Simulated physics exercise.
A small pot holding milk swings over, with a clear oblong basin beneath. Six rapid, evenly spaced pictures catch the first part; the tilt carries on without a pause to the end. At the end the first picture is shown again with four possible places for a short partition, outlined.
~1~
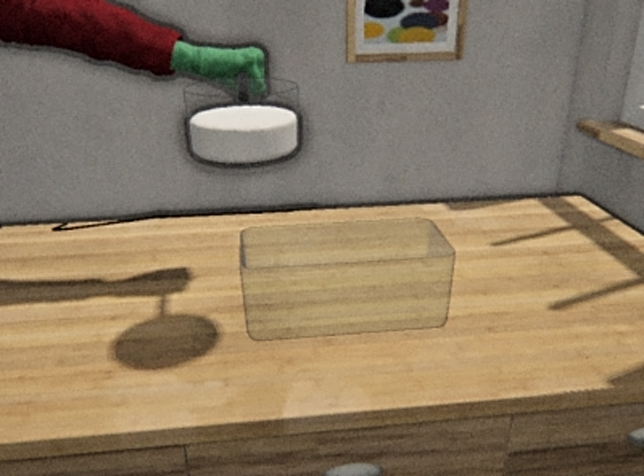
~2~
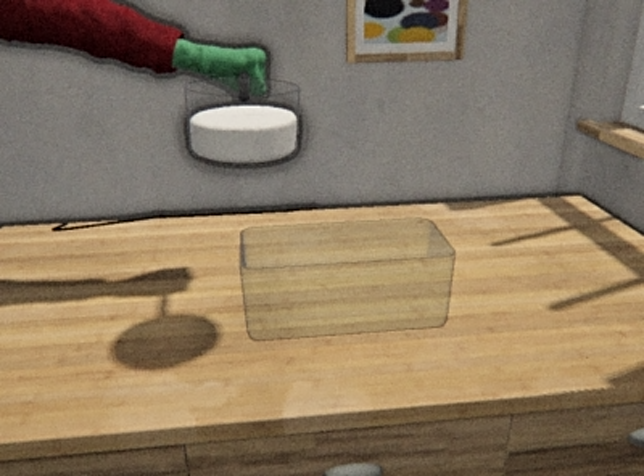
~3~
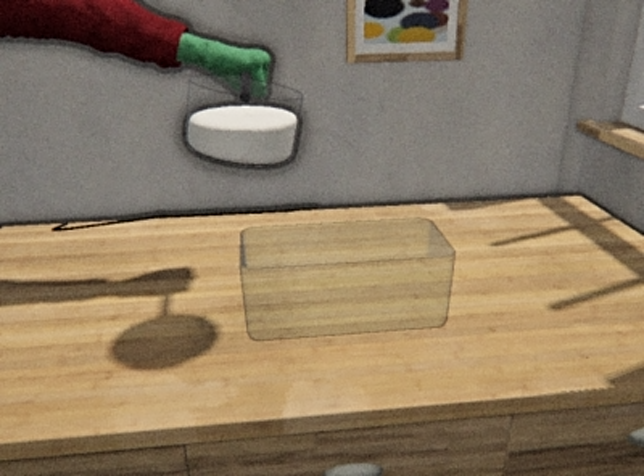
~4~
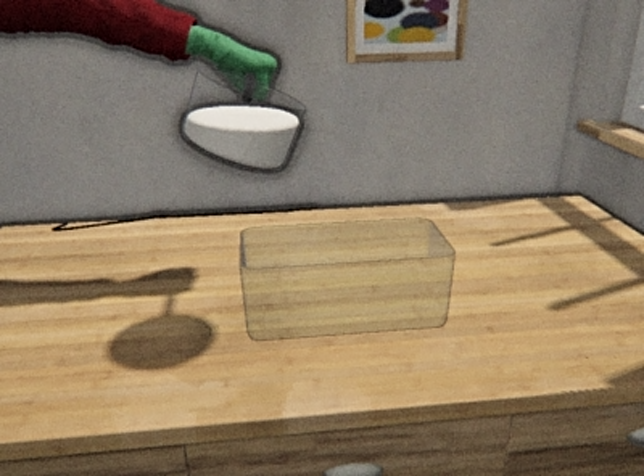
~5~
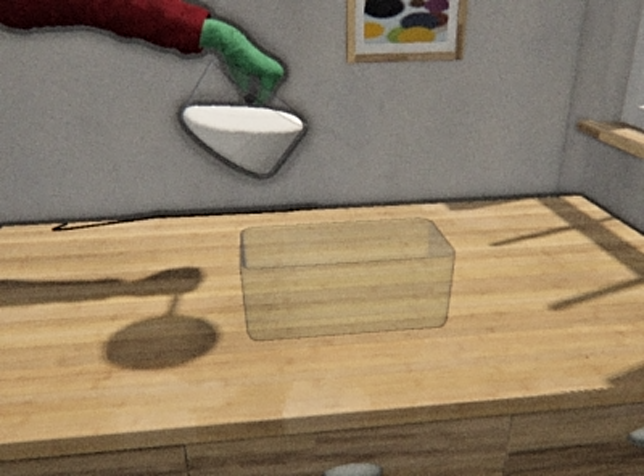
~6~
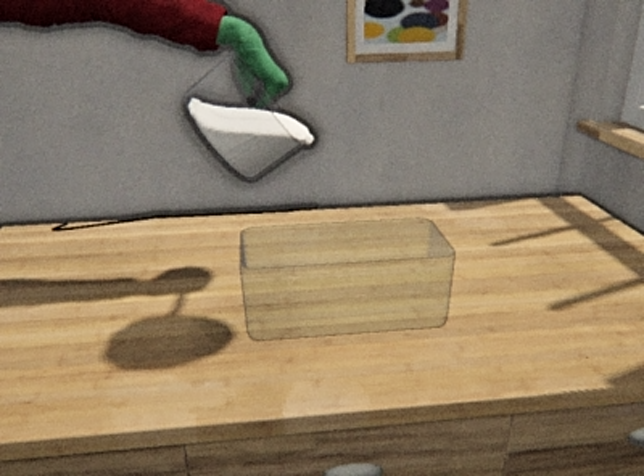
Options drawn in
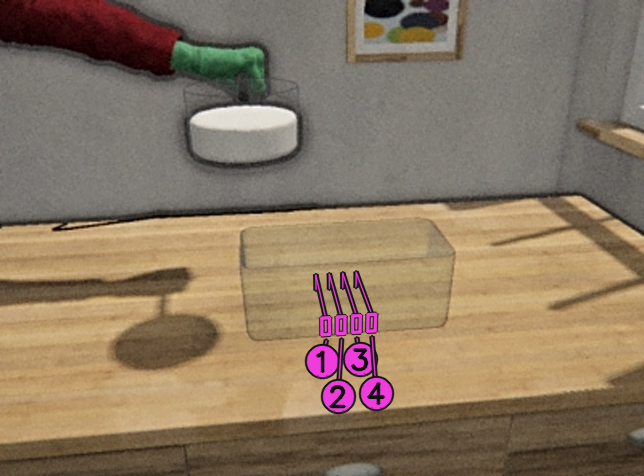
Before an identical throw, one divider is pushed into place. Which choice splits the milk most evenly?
It is 2.
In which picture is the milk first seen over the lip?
In picture 6.
On the marked copy, 1 at (326, 340); 2 at (341, 339); 3 at (356, 338); 4 at (372, 336).
For place 1, about 35 % ends left of the wall and 62 % right of it; 3 % is lost outside.
For place 2, about 45 % ends left of the wall and 51 % right of it; 4 % is lost outside.
For place 3, about 62 % ends left of the wall and 32 % right of it; 7 % is lost outside.
For place 4, about 73 % ends left of the wall and 21 % right of it; 6 % is lost outside.
